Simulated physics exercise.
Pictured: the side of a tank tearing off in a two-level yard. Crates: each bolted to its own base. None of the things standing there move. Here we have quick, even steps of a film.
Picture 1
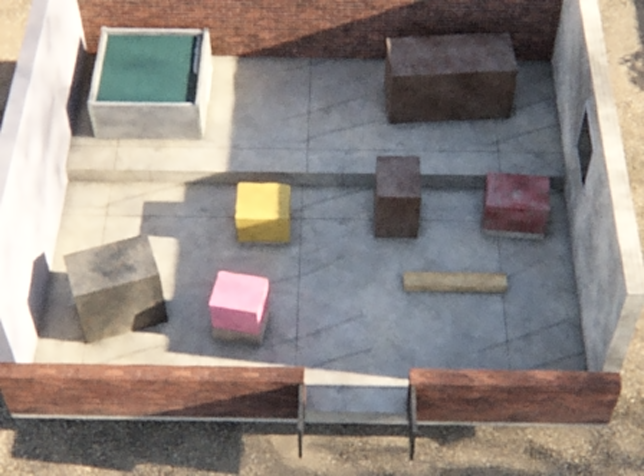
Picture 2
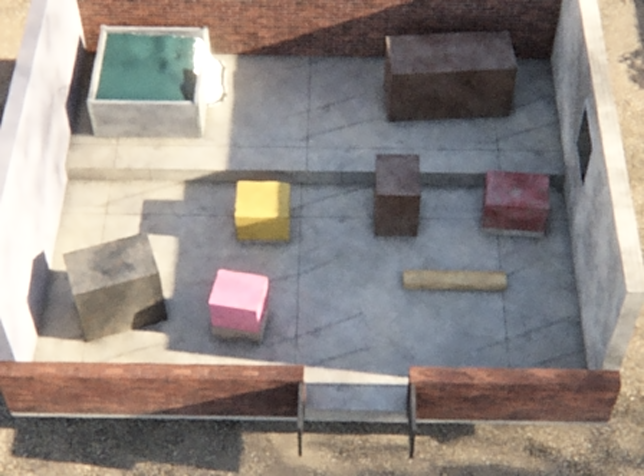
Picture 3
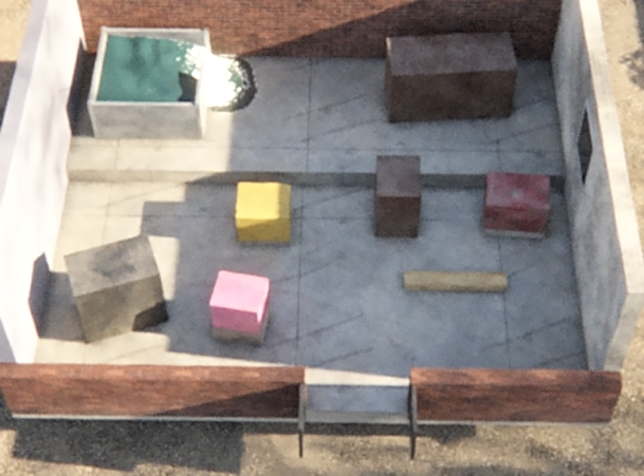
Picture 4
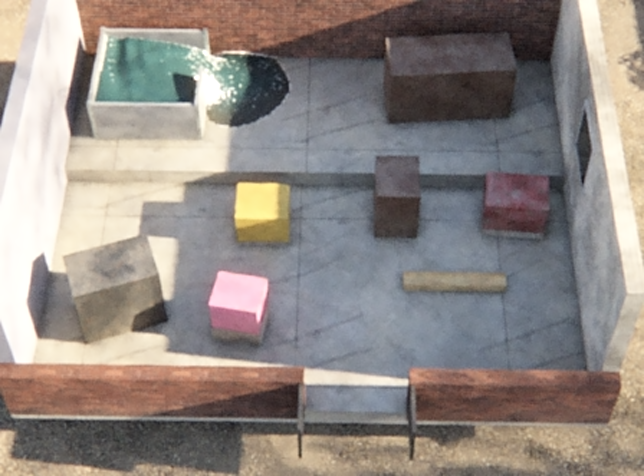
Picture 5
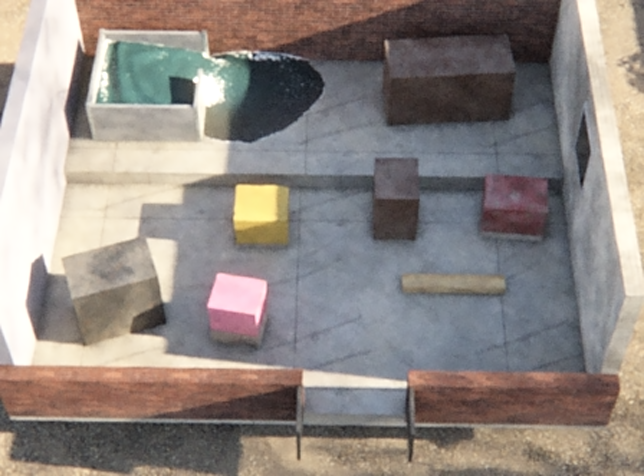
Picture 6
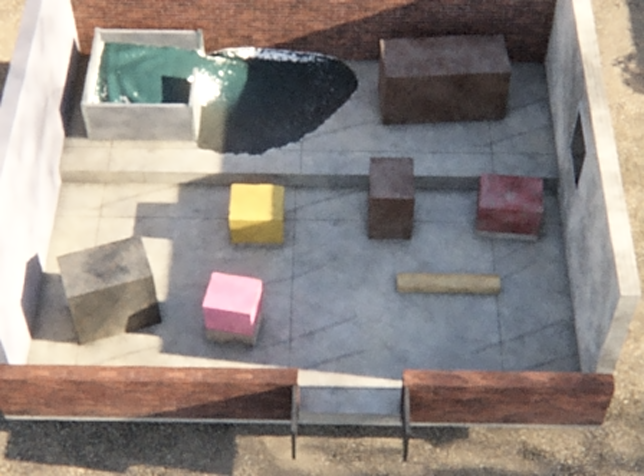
Dark, glinting water pours from the right side of a pale, open-topped tank of green water at the back left of a walled, two-level yard, seen from high above. A large brown block stands at the back right, with yellow, pink, grey, brown and red blocks and a tan beam on the lower level. The water spreads rightward across the upper level in a widening rounded pool, while the view shifts very slightly.
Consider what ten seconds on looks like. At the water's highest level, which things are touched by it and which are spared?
As I see it, the yellow crate will be left dry, the red crate will be left wet, the pink crate will be left dry.
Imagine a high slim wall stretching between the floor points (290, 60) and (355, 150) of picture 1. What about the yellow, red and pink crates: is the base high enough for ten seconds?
Verdict: Yellow crate gets reached, red crate is left alone, pink crate is left alone.
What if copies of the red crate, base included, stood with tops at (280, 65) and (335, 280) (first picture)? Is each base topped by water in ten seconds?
So, the first one gets caught, and the next one stays clear of it.
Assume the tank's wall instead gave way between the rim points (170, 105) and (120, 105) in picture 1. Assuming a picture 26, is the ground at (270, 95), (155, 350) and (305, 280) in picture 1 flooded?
Read off point by point, the answer is not soaked, soaking, soaking.
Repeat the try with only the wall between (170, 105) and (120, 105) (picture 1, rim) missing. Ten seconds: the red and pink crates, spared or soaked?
As it turns out, the red crate is left untouched, and the pink crate is left untouched.
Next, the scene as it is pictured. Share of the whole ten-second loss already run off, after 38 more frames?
Estimated share: Close to 20 %.
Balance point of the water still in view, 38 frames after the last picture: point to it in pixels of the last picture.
I'd put it at around (356, 164).
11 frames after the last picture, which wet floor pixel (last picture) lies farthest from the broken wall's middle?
By then the tip should be at about (543, 66).
A moment on, water covers 20 % of the floor; the yellow crate not reached, the red crate not reached, the pink crate not reached.
Next, water covers 25 % of the floor; the yellow crate water round its plinth, the red crate water round its plinth, the pink crate not reached.
Then, water covers 40 % of the floor; the yellow crate water round its plinth, the red crate water round its plinth, the pink crate not reached.
Later, water covers 60 % of the floor; the yellow crate water round its plinth, the red crate water round its plinth, the pink crate water round its plinth.
In the end, water covers 85 % of the floor; the yellow crate stayed above the water, the red crate was topped, the pink crate stayed above the water.
